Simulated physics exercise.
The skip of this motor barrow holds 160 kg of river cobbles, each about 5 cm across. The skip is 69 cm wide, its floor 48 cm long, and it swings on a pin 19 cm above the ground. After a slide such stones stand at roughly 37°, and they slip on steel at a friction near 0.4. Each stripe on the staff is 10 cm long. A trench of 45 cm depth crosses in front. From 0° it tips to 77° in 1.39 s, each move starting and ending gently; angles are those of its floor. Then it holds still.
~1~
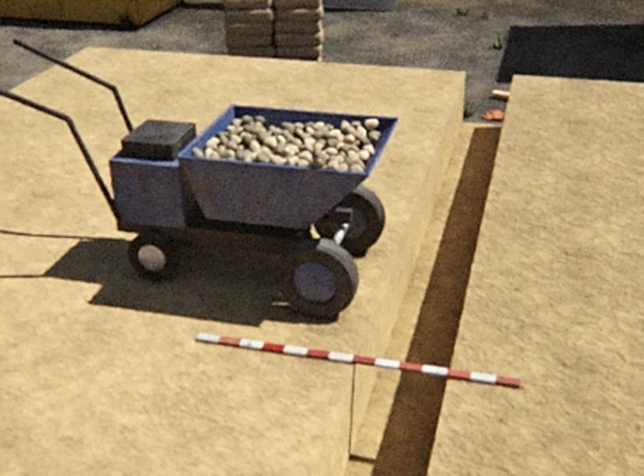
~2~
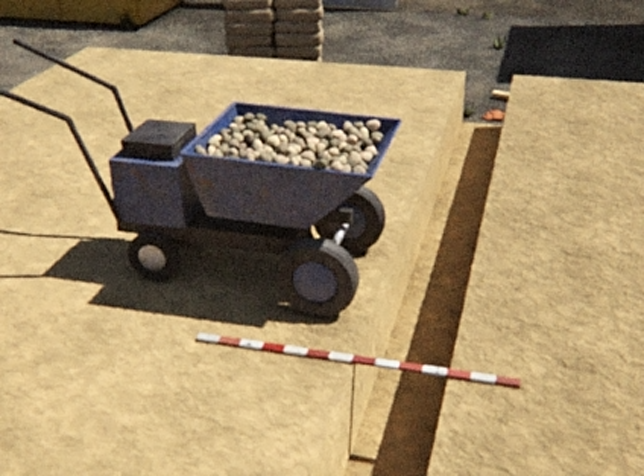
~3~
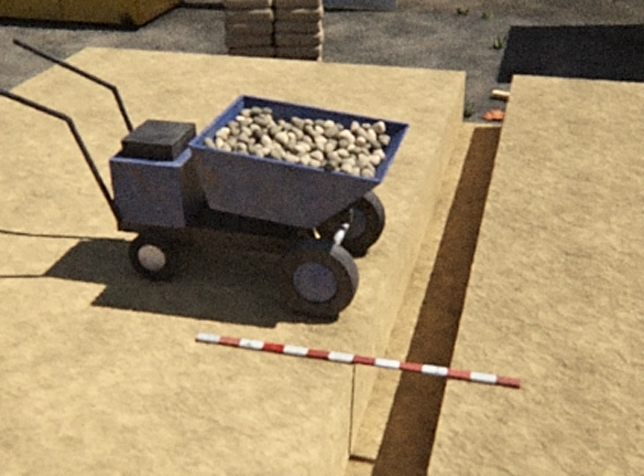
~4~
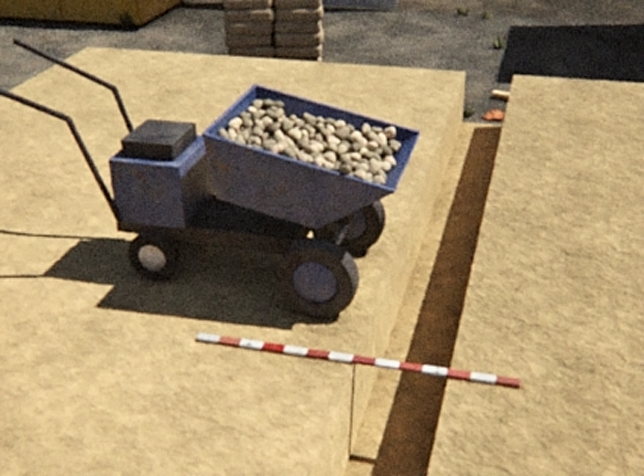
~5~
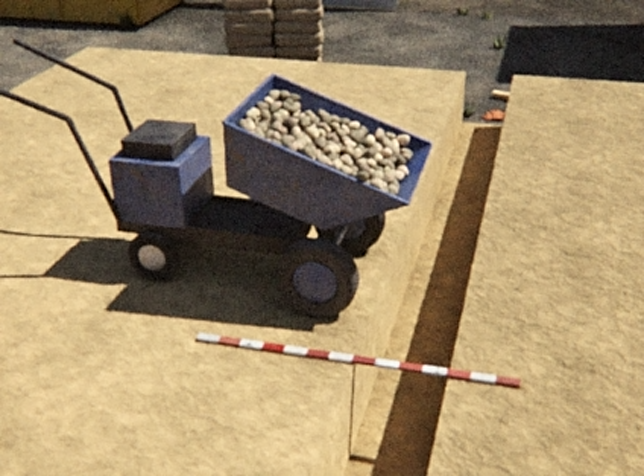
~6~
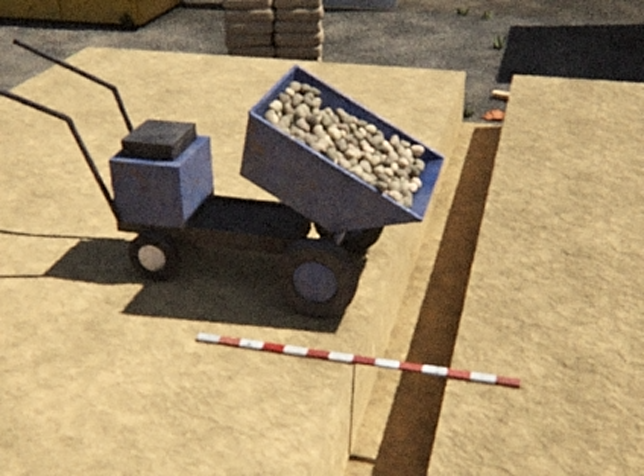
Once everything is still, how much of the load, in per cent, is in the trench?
Roughly 13 per cent ends in the trench.
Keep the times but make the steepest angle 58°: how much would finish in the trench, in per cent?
Then about 30 per cent.
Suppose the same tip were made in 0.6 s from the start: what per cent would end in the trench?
It would be near 15 per cent.
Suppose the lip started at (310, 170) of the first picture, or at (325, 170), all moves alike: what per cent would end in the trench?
About 100 and 80 per cent.
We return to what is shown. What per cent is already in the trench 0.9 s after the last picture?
About 5 per cent by then.
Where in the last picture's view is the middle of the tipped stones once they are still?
Around (517, 300).
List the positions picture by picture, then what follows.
Lip at (368, 176), floor tilted 0°, highest stones at (329, 138), in the first frame.
Lip at (372, 177), floor tilted 2°, highest stones at (298, 135), in the second frame.
The skip is at 6°, its lip at (381, 183); the top of the load is at (258, 123), in the third frame.
Lip at (394, 191), floor tilted 12°, highest stones at (261, 114), in the fourth frame.
The skip is at 20°, its lip at (408, 204); the top of the load is at (271, 102), in the fifth frame.
The skip is at 29°, its lip at (422, 221); the top of the load is at (292, 95), in the sixth frame.
Then, 0.5 s after the last picture the floor is at 65°, 98 % in the skip, 1 % in the trench, 1 % past the trench; the foremost stones are at (471, 282).
Then, 0.9 s after the last picture the floor is at 77°, 44 % in the skip, 6 % in the trench, 50 % past the trench; the foremost stones are at (615, 318).
Then, 1.3 s after the last picture the floor is at 77°, 23 % in the skip, 10 % in the trench, 67 % past the trench; the foremost stones are past the picture's edge.
Then, 3.2 s after the last picture the floor is at 77°, 20 % in the skip, 13 % in the trench, 67 % past the trench; the foremost stones are past the picture's edge.
